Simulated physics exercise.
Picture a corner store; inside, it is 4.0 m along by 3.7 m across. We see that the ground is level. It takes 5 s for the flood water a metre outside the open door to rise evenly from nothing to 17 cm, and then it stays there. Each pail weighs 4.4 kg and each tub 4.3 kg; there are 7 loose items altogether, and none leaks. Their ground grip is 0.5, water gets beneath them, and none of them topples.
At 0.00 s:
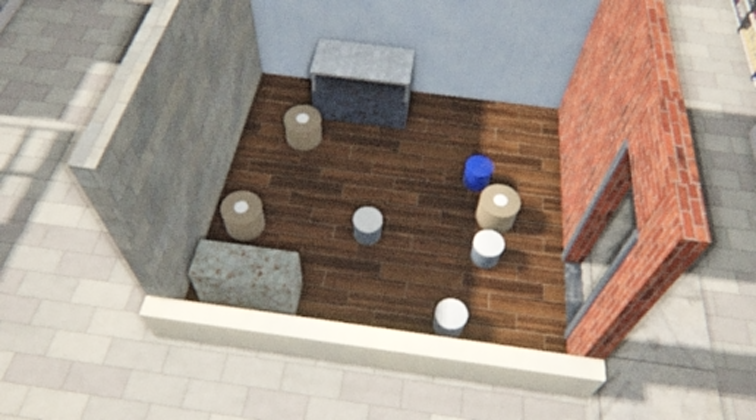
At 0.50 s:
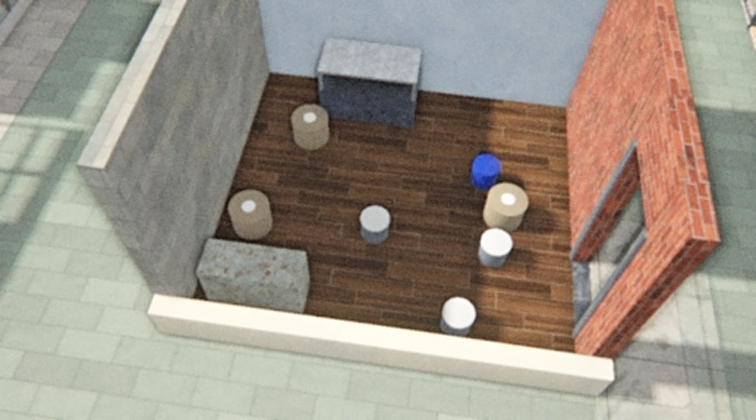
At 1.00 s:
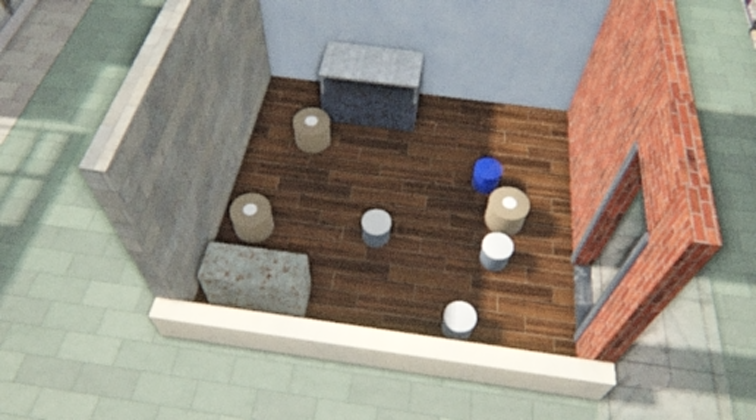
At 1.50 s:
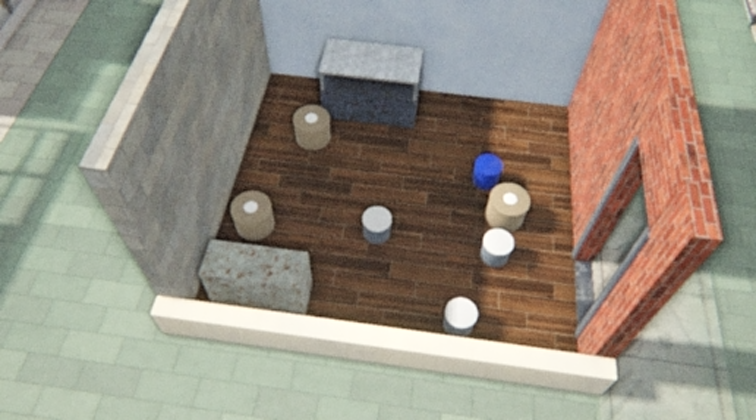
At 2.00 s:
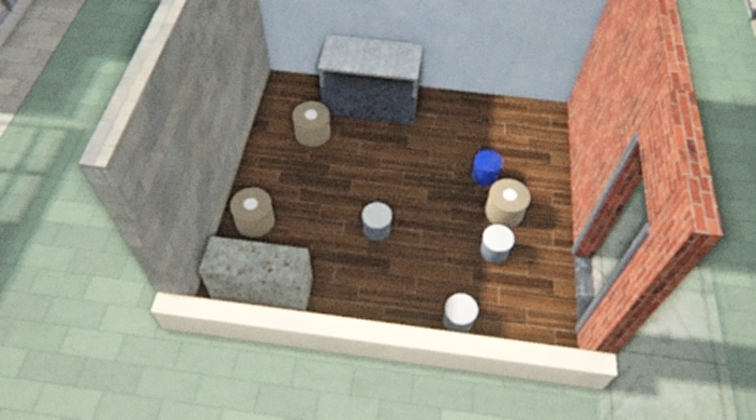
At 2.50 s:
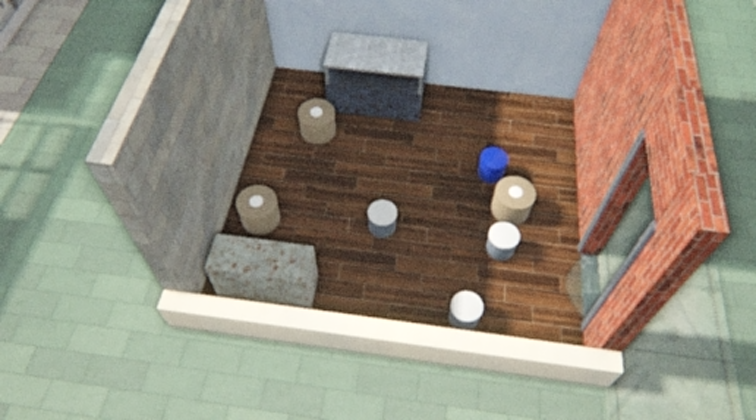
A small room with a wooden floor and a brick wall on the right was seen from above, its blue pail, stools and counters staying put while the whole view shifted slightly.
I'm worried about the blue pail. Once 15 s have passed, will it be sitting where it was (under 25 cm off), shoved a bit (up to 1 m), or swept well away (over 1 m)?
It will be sitting where it was.
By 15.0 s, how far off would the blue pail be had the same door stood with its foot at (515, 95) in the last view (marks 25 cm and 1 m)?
Then the blue pail would have gone a long way.
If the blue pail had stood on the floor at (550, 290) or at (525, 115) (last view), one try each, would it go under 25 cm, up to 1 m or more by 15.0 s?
In turn: It travels far; it stays put.
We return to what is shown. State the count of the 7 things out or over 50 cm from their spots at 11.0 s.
By then 5.
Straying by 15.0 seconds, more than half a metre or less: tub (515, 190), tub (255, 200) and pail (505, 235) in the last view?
Below, above, above.
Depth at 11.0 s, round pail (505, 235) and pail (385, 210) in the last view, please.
Around 5 cm and 7 cm.
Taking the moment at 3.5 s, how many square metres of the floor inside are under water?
Roughly 1.0 m2 of it is wet.
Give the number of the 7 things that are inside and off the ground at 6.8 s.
0.
After 3.5 s the blue pail is near (494, 158), 0.0 m from its start, aground; 0 afloat.
After 6.8 s the blue pail is near (494, 158), 0.0 m from its start, aground; 0 afloat.
After 11.0 s the blue pail is near (494, 158), 0.0 m from its start, aground; 4 afloat.
After 15.0 s the blue pail is near (494, 158), 0.0 m from its start, aground; 6 afloat.
